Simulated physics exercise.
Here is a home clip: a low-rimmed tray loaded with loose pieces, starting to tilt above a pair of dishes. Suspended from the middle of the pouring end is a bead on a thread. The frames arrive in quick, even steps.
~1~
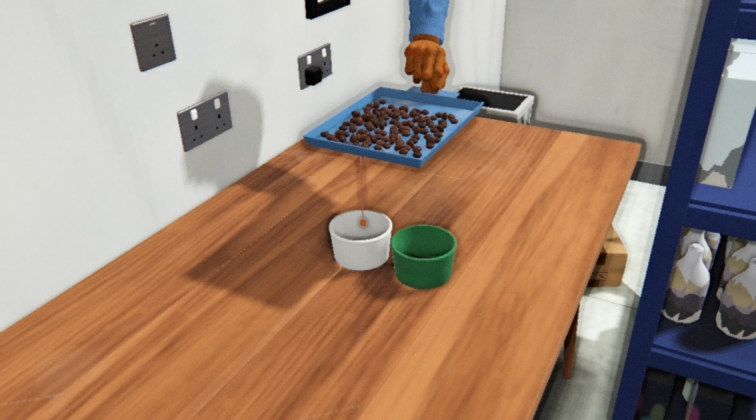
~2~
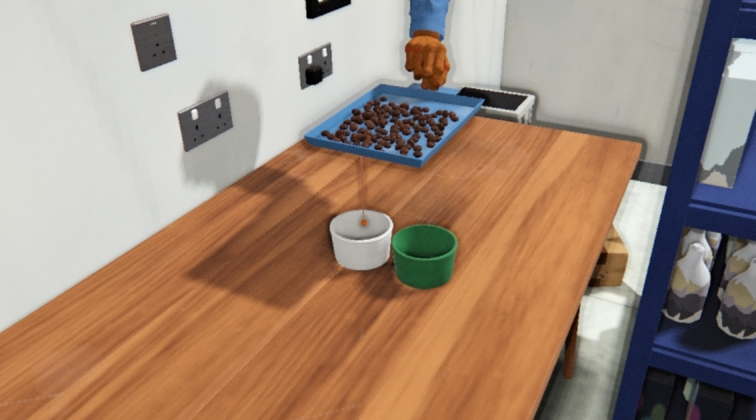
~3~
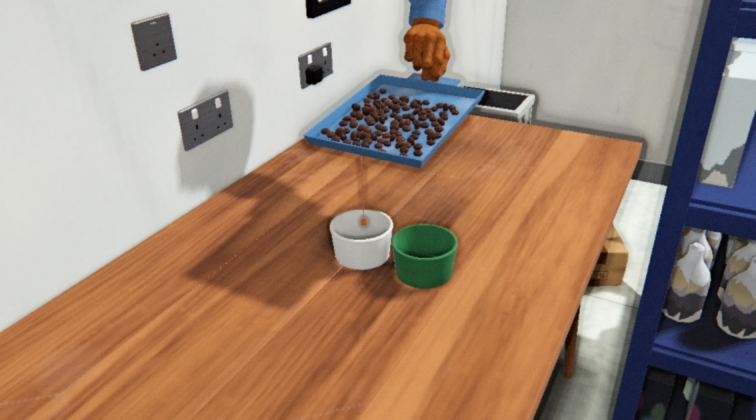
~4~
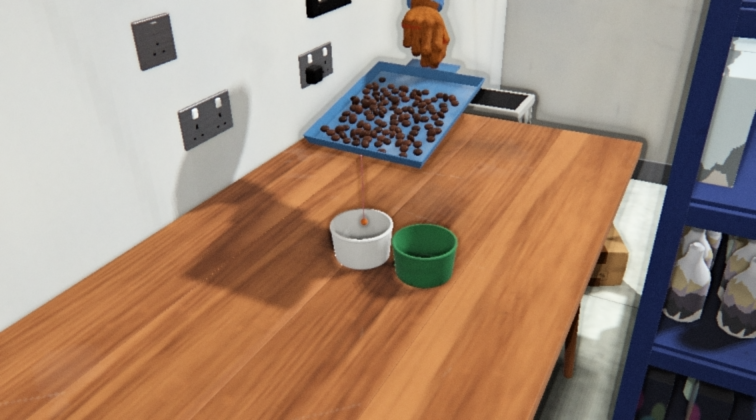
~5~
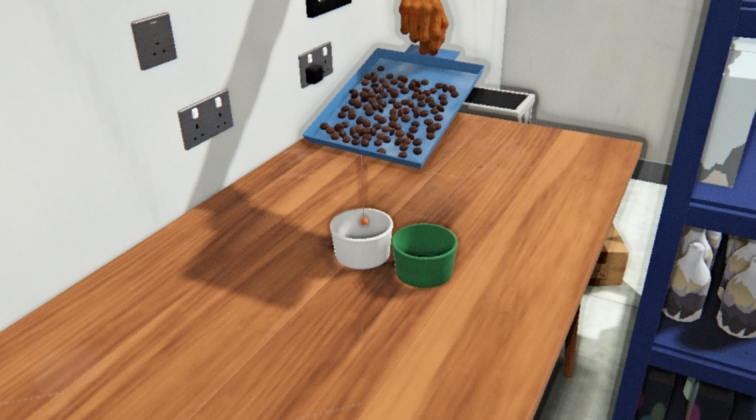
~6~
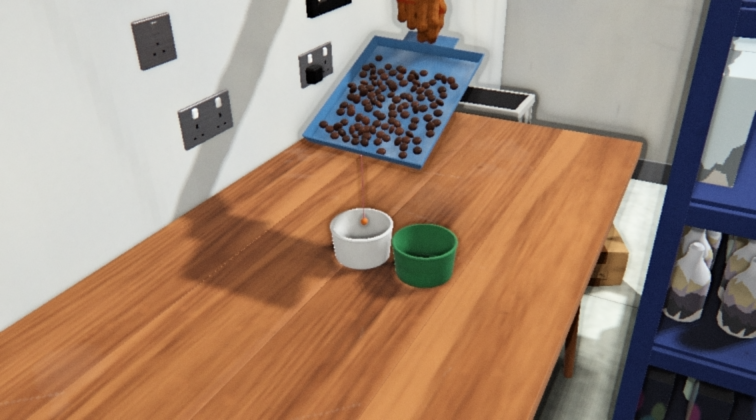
In the video, a brown-gloved hand raises the far side of a blue tray scattered with flat chocolate drops, steadily steepening its slant, while a white dish and a green dish stay still on the wooden table in front.
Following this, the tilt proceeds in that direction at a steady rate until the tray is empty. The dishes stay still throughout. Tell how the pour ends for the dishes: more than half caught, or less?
So the dishes mostly fail at catching it, really.
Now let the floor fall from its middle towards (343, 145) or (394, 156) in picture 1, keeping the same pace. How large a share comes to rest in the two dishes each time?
First heading 0 %, second heading 40 %.
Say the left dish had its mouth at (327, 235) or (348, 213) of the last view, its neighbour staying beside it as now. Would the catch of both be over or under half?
Taking the tries in order: A major share, followed by a minor share.
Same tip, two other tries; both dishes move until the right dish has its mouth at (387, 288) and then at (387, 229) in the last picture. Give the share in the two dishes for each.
Trial 1: 10 percent; trial 2: 0 percent.
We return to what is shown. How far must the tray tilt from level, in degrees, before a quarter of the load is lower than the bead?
It sits at roughly 80°.
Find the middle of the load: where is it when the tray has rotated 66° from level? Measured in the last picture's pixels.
The middle of the load sits near (368, 145).
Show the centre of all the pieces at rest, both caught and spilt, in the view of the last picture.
Centre at rest: Close to (365, 290).
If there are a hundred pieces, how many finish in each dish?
Result - left dish: 0 %; right dish: 0 %.
Shortly afterwards, tray tipped steeply; the bulk on the tray; a little in the air.
Next, tray tipped past a quarter turn; a little on the tray; only a few in the right dish; near two thirds outside both; near a quarter in the air.
Some moments later, tray tipped past a quarter turn; a little in the right dish; all but a few outside both.
In the end, tray tipped past a quarter turn; a little in the right dish; none at all in the left dish; all but a few outside both.
